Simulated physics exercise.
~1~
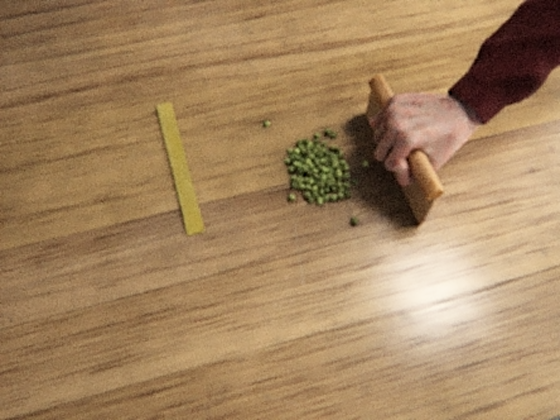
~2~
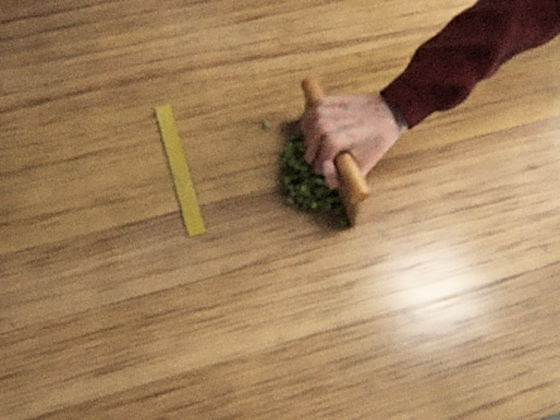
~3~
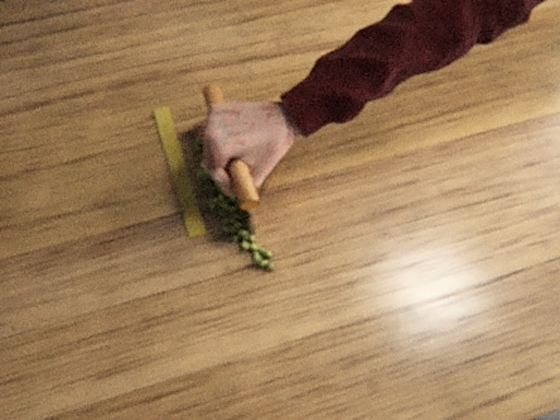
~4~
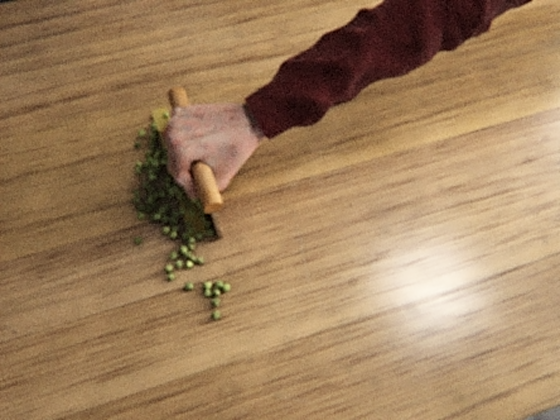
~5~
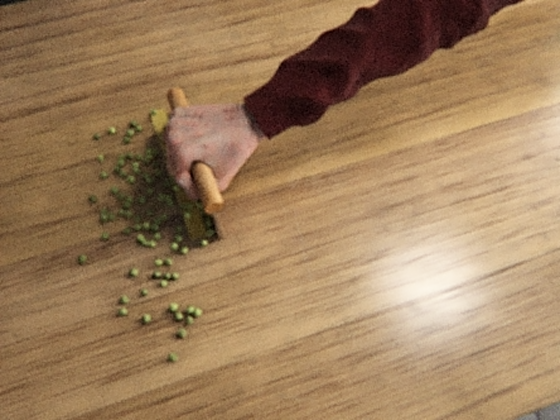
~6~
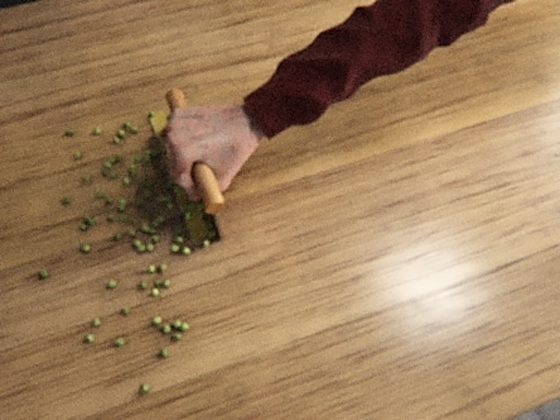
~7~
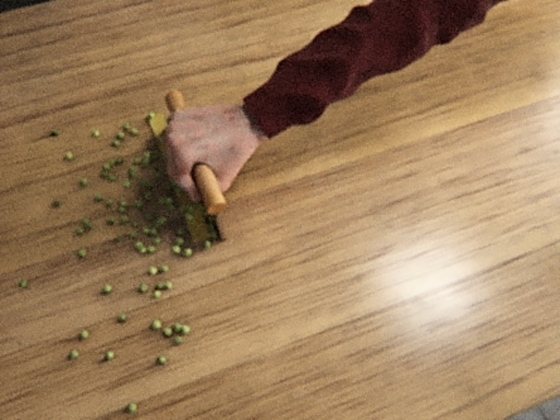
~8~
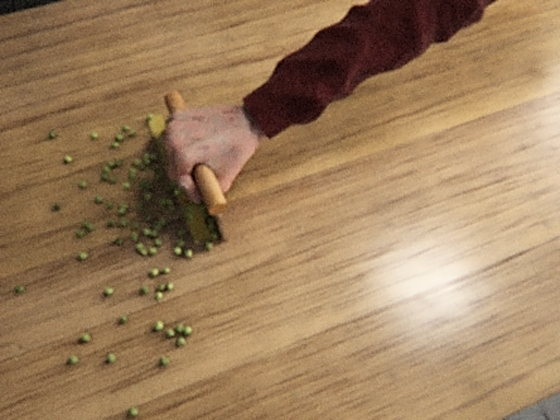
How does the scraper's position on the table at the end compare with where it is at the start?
At the start the scraper is to the right of the heap of peas, well away from the yellow strip. At the end it is much further left, resting at the strip.
